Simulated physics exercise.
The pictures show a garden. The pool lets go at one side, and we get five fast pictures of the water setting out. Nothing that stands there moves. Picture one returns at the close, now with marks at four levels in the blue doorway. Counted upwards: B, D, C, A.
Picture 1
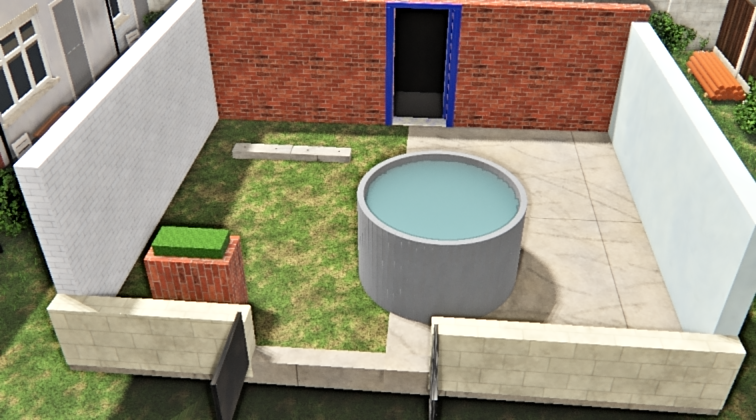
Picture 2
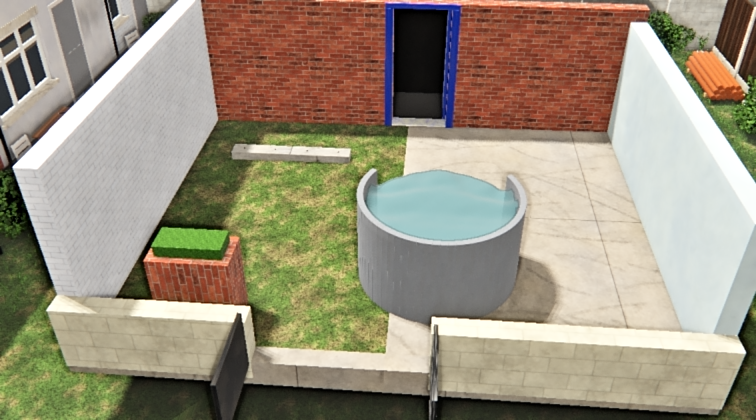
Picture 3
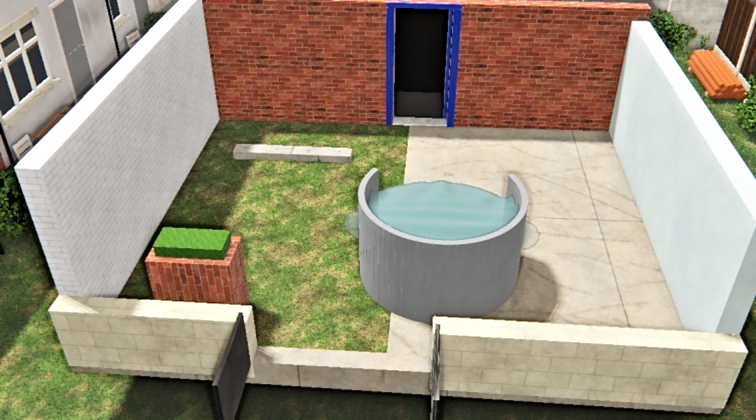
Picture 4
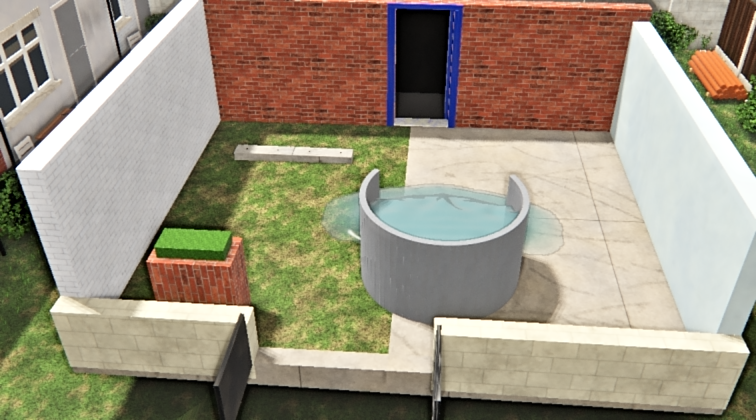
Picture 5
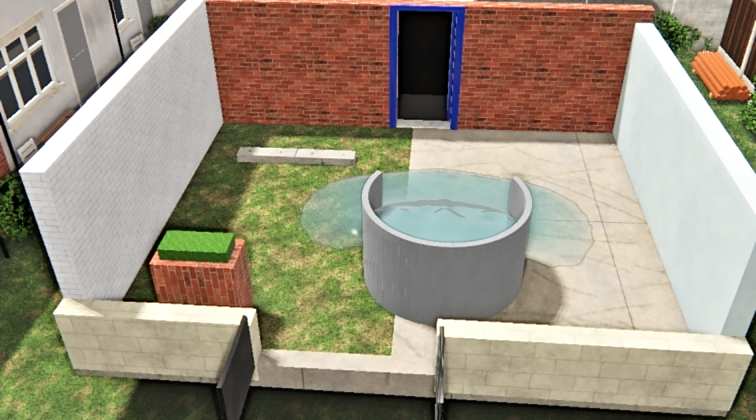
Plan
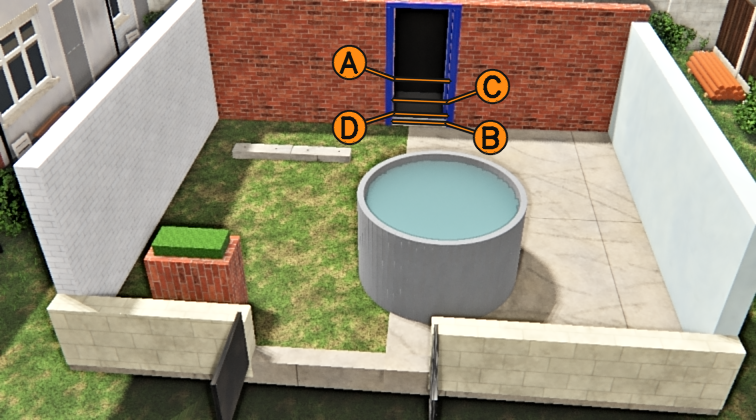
A round grey pool full of still water stood in a walled garden, then its back section vanished, and the water poured out behind it, spreading left over the grass and right across the paving.
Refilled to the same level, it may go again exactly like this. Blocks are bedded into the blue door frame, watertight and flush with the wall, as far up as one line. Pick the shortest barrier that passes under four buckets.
C will do.
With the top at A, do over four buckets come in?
No, that is safe.
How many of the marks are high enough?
Two.
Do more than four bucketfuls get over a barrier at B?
Yes, it does.
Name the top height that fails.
It is D.
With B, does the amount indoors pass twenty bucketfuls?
Yes.
On the marked copy, A at (421, 80); B at (419, 122); C at (420, 101); D at (419, 114); from the bottom up B, D, C, A.
With A, nothing gets over.
With B, dozens of bucketfuls pour in.
With C, a splash gets over, under a bucket.
With D, some 15 bucketfuls get in.
